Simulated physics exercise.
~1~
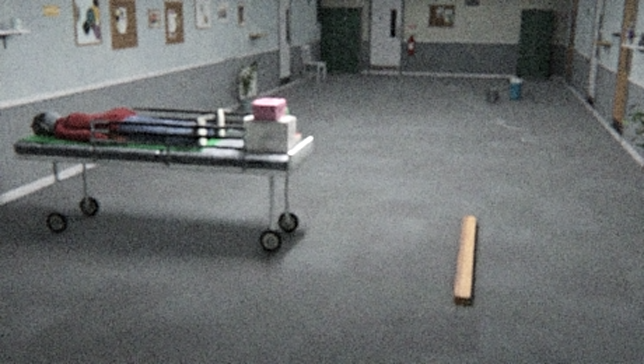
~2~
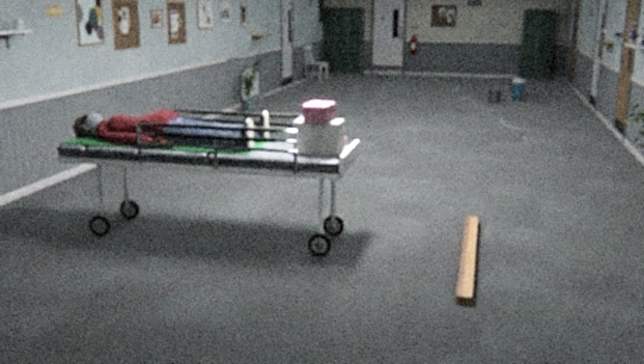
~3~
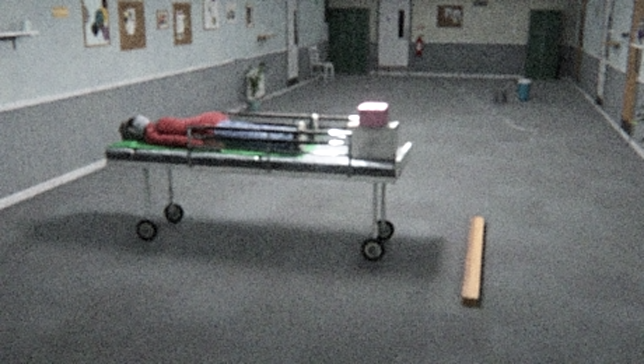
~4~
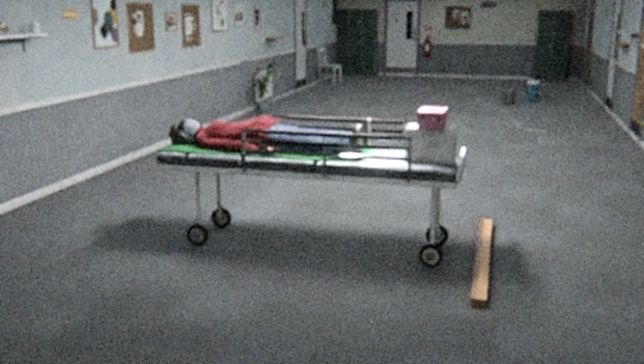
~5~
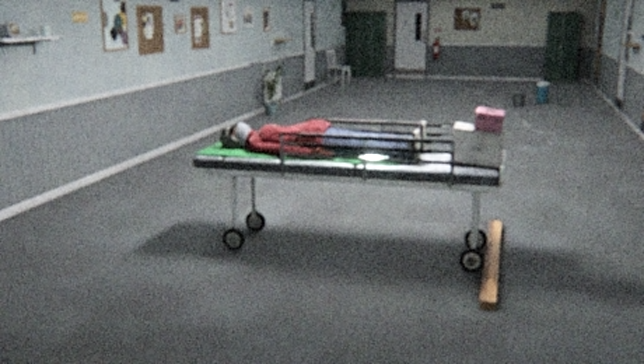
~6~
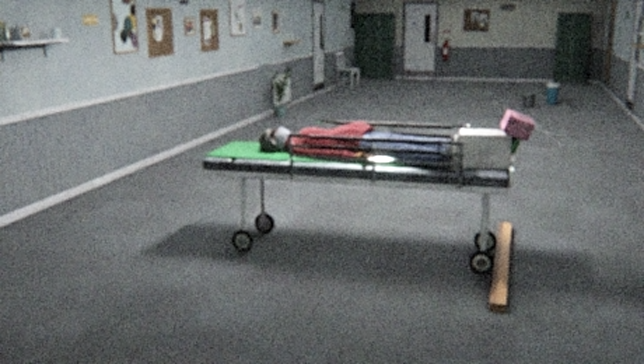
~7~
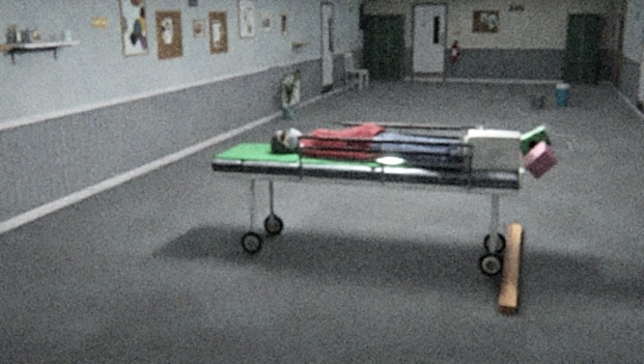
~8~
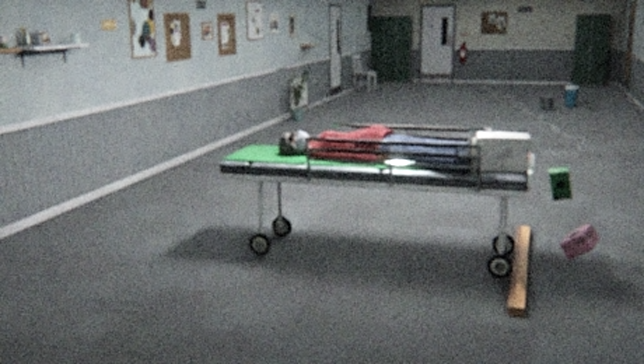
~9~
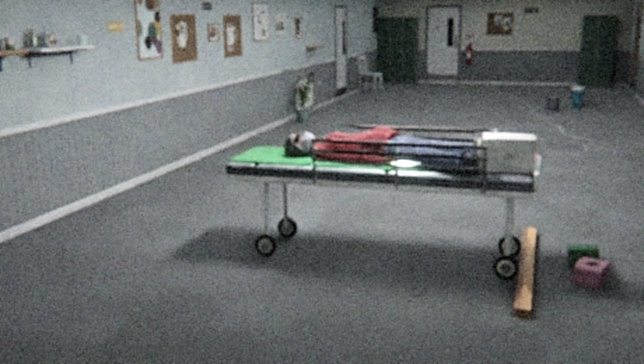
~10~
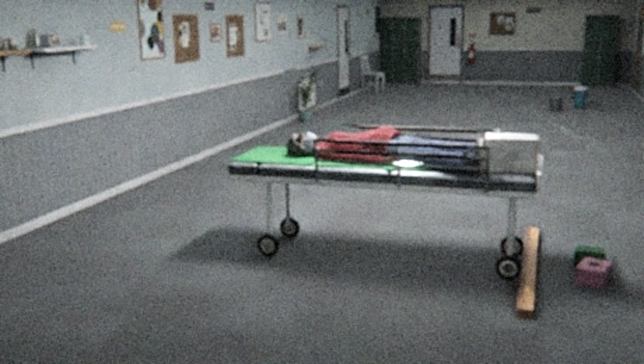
A trolley carrying a person rolls right, stops at a wooden sill, and two boxes fall off.
